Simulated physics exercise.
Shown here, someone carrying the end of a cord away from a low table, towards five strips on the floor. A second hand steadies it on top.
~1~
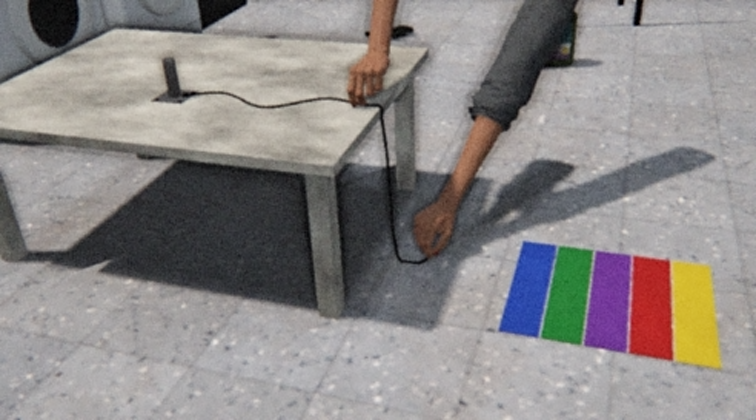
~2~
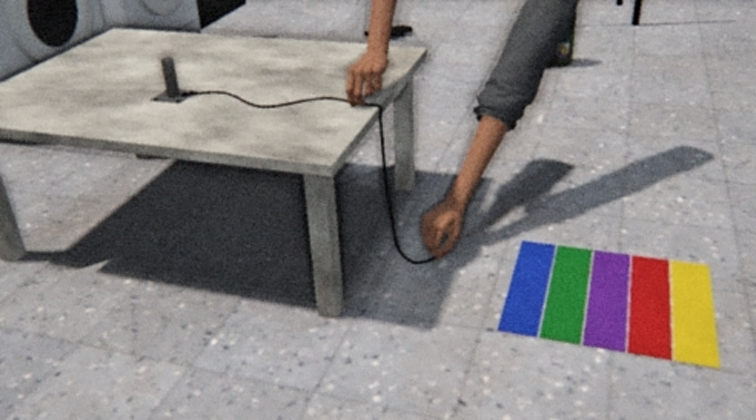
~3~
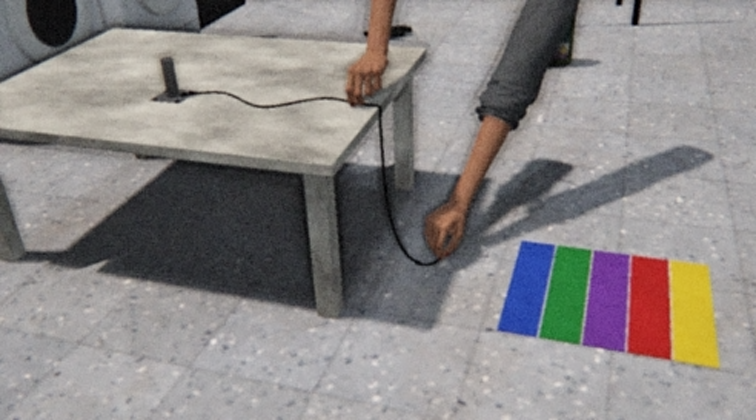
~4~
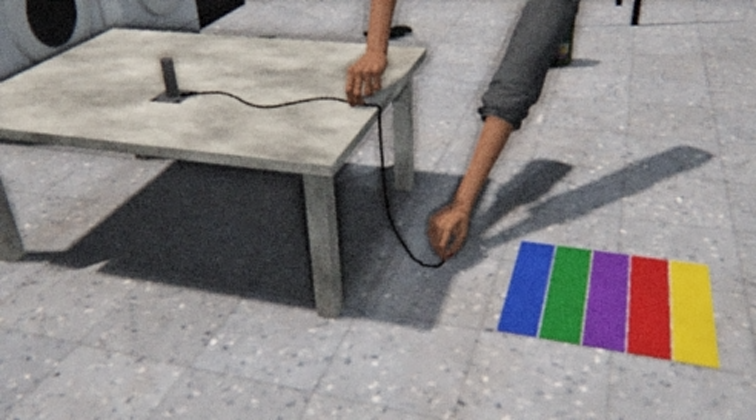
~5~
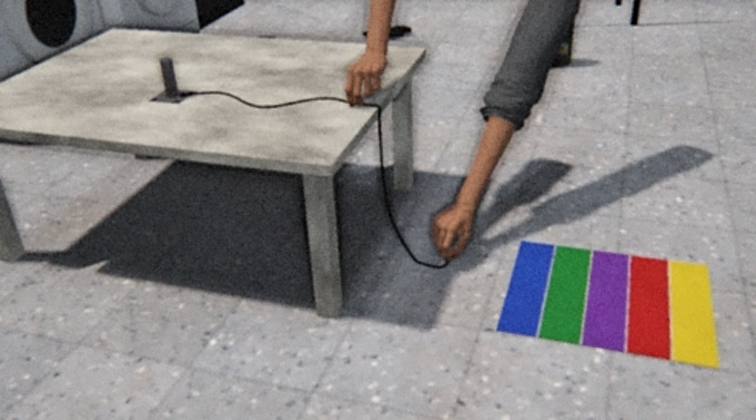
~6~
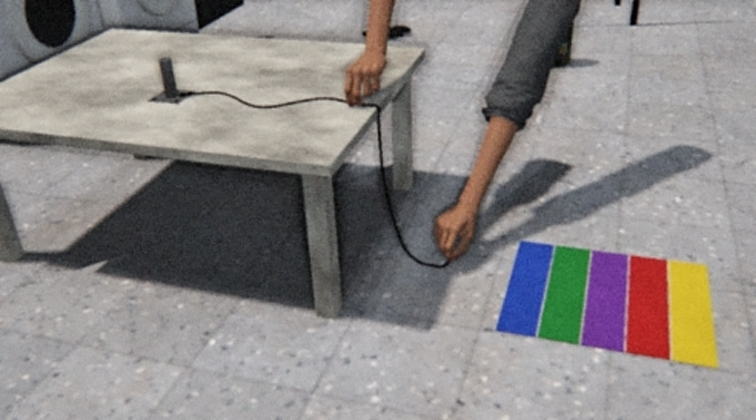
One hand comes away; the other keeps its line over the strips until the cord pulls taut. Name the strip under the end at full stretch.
It halts on the green strip.
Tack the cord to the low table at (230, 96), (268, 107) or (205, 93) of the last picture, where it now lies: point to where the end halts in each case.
The places are (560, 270), (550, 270) and (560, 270).
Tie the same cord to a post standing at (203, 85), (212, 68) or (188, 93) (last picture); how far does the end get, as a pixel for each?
Near (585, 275), (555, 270) and (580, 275).
Soon after, end near (508, 265); short of the strips.
Then, end near (544, 270); over blue.
At full stretch, end near (567, 273); over green. Over green.
